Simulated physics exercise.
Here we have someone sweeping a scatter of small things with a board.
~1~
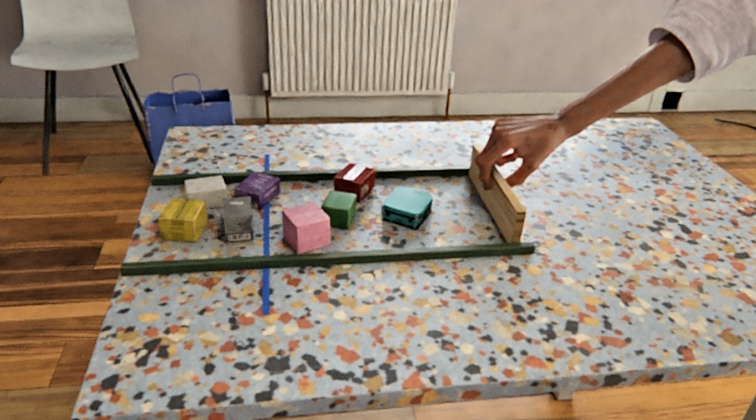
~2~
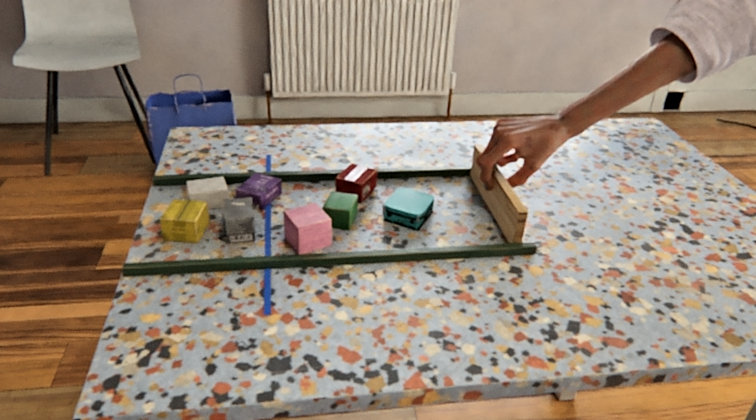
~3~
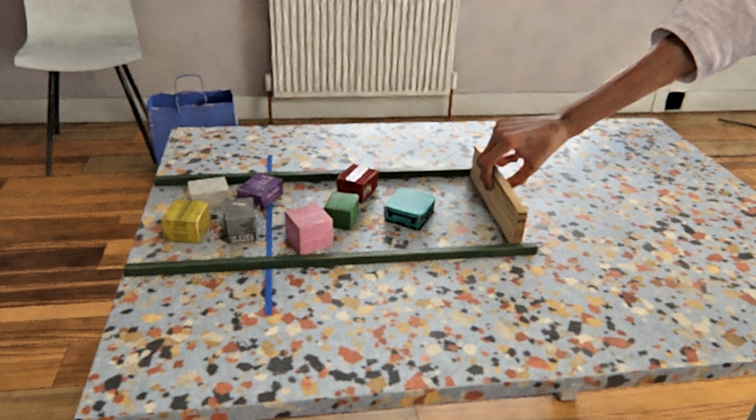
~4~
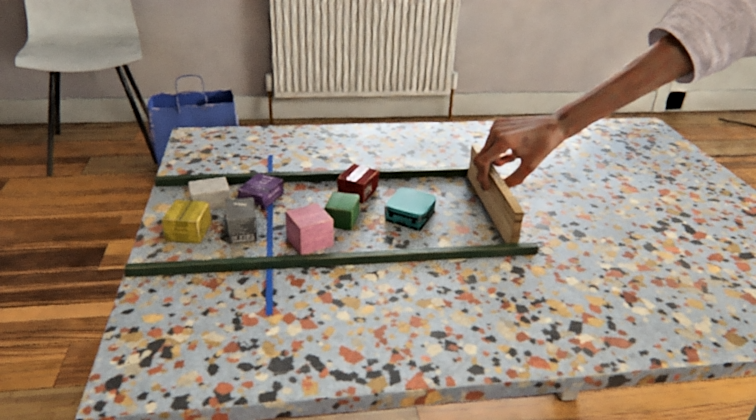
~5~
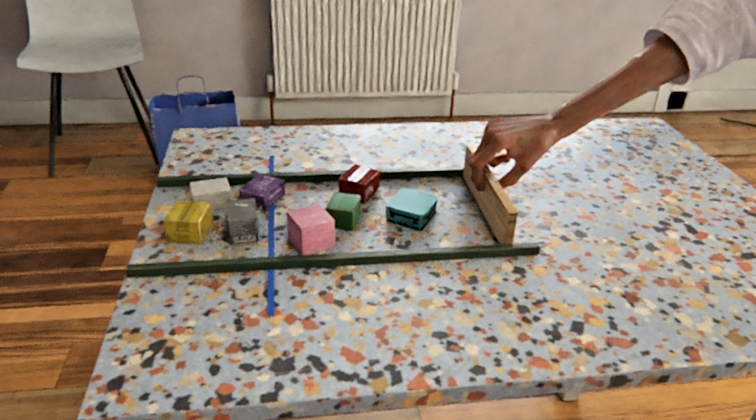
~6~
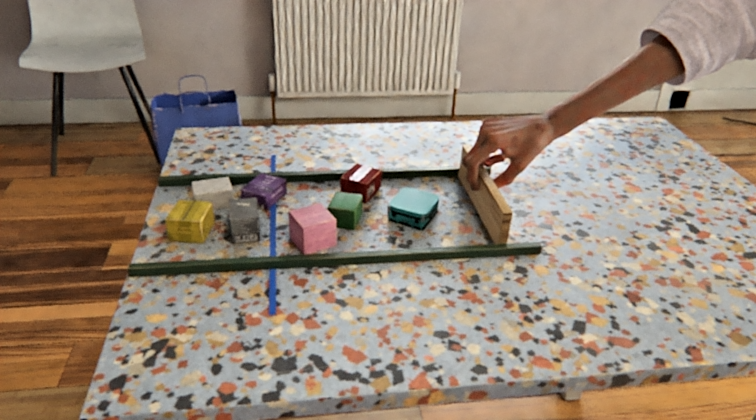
A hand held a wooden board upright between two green strips and slid it slightly left toward a scatter of small colourful boxes, which stayed in place around a blue tape line.
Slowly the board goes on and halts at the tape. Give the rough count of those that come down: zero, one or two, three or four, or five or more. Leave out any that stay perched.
The number that fall off is zero.
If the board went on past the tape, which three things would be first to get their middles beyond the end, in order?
They are the yellow box, then the white block, then the grey box.
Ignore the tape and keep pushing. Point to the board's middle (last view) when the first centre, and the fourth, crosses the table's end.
Near (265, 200) and (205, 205).
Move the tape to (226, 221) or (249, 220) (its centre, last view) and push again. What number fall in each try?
Down on the floor: 2 and 1.
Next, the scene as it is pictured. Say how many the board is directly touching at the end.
It touches 3.
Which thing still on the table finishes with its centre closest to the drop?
The yellow box.
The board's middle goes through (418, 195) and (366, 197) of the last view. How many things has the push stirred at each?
The counts are 1 and 4.
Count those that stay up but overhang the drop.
The number is 1.
Soon after, none off yet; yellow box at rest near (191, 221); white block at rest near (213, 194); grey box at rest near (245, 220).
In the end, the number that fall off is zero.
